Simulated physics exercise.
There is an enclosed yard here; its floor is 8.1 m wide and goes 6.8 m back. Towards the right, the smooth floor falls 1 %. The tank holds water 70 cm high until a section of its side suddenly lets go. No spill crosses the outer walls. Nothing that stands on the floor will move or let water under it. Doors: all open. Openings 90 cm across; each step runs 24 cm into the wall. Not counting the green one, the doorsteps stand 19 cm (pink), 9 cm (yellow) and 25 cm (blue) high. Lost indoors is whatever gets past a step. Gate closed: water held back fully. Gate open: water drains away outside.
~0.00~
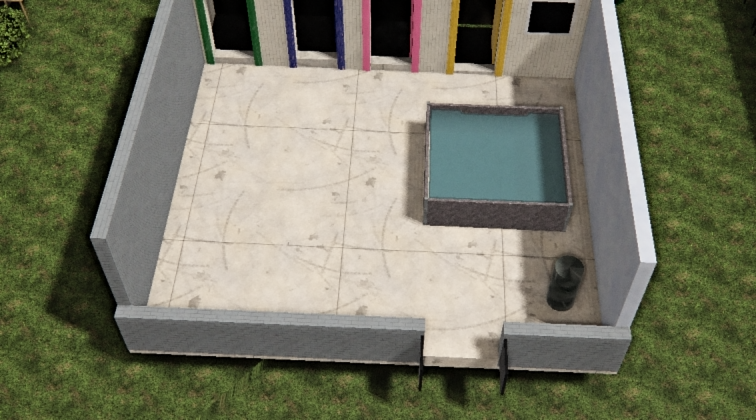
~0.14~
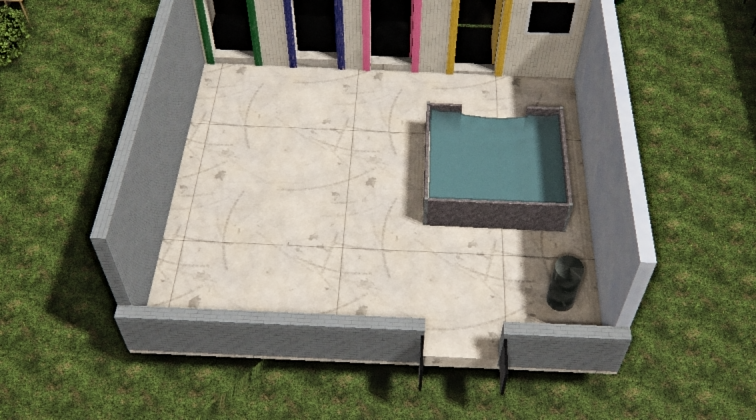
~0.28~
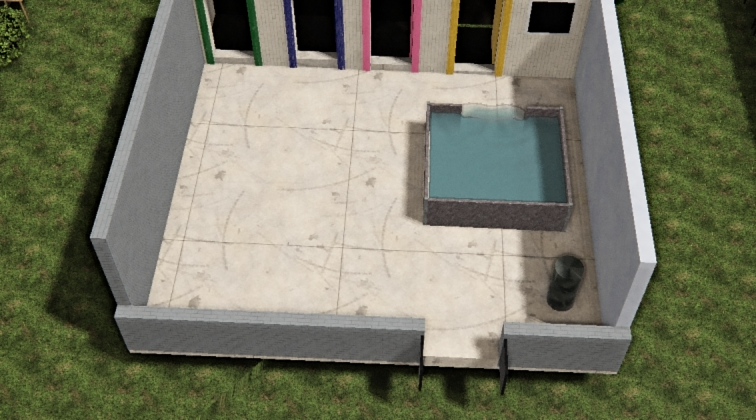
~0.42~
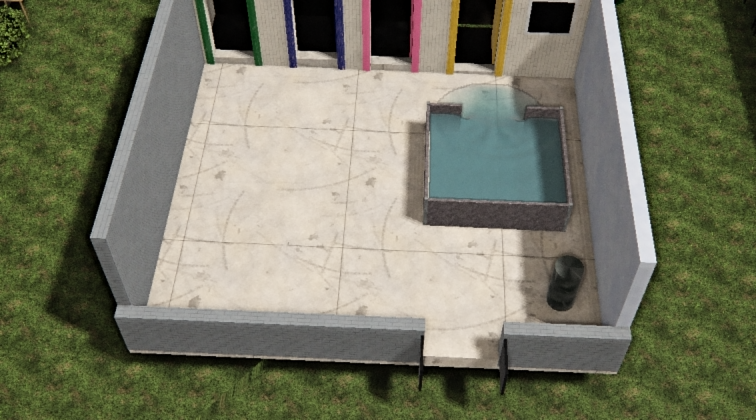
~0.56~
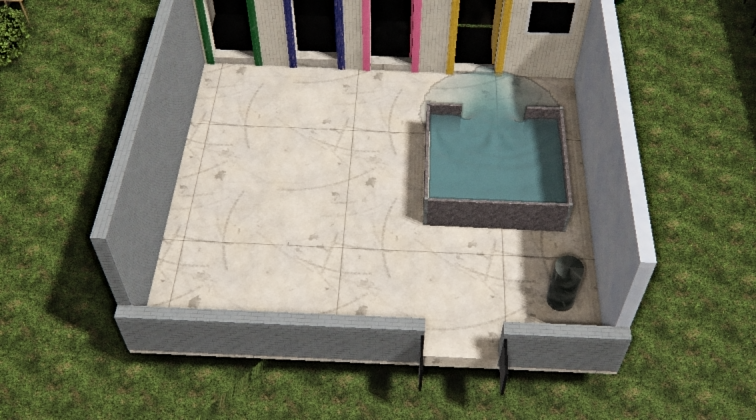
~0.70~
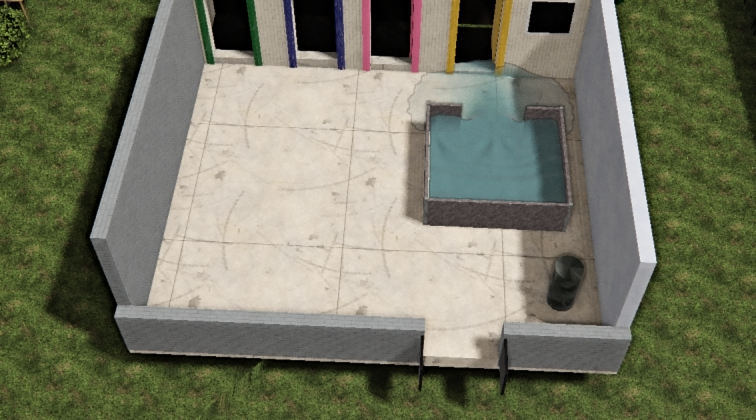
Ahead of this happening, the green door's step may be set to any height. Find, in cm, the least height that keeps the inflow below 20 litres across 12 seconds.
The least height is about 6.5 cm.
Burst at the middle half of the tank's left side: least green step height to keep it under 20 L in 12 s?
In that case you'd want it roughly 20 cm high.
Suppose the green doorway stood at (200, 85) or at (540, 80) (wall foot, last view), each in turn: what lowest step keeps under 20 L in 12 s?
Roughly 8.0 and 33 cm.
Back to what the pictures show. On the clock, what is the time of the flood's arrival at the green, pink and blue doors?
The green door at 2.8 seconds, the pink door at 1.1 seconds, the blue door at 1.8 seconds.
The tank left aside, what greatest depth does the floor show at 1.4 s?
Close to 54 centimetres.
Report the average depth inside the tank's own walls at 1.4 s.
Averaged depth comes out at about 52 cm.
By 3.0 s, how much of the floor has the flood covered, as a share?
Roughly 25 percent of the floor.
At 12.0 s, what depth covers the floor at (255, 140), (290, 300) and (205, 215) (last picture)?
About 5, 8 and 3 cm.
After 1.4 s water covers 10 % of the floor, deepest (54 cm) near (567, 82); it has not reached the green door.
After 3.0 s water covers 25 % of the floor, deepest (36 cm) near (567, 82); 2 cm at the green door, 0 litres in over its 19 cm step.
After 12.0 s water covers 95 % of the floor, deepest (14 cm) near (567, 88); 6 cm at the green door, 0 litres in over its 19 cm step.
At the green door as built, the water arrived by 2.9 s and peaked near 10 cm at 7.8 s.
With a step of 6 cm, 27 litres would have come in within the 12 s; with 8.5 cm, 7 litres. So under 20 litres takes about 6.5 cm.
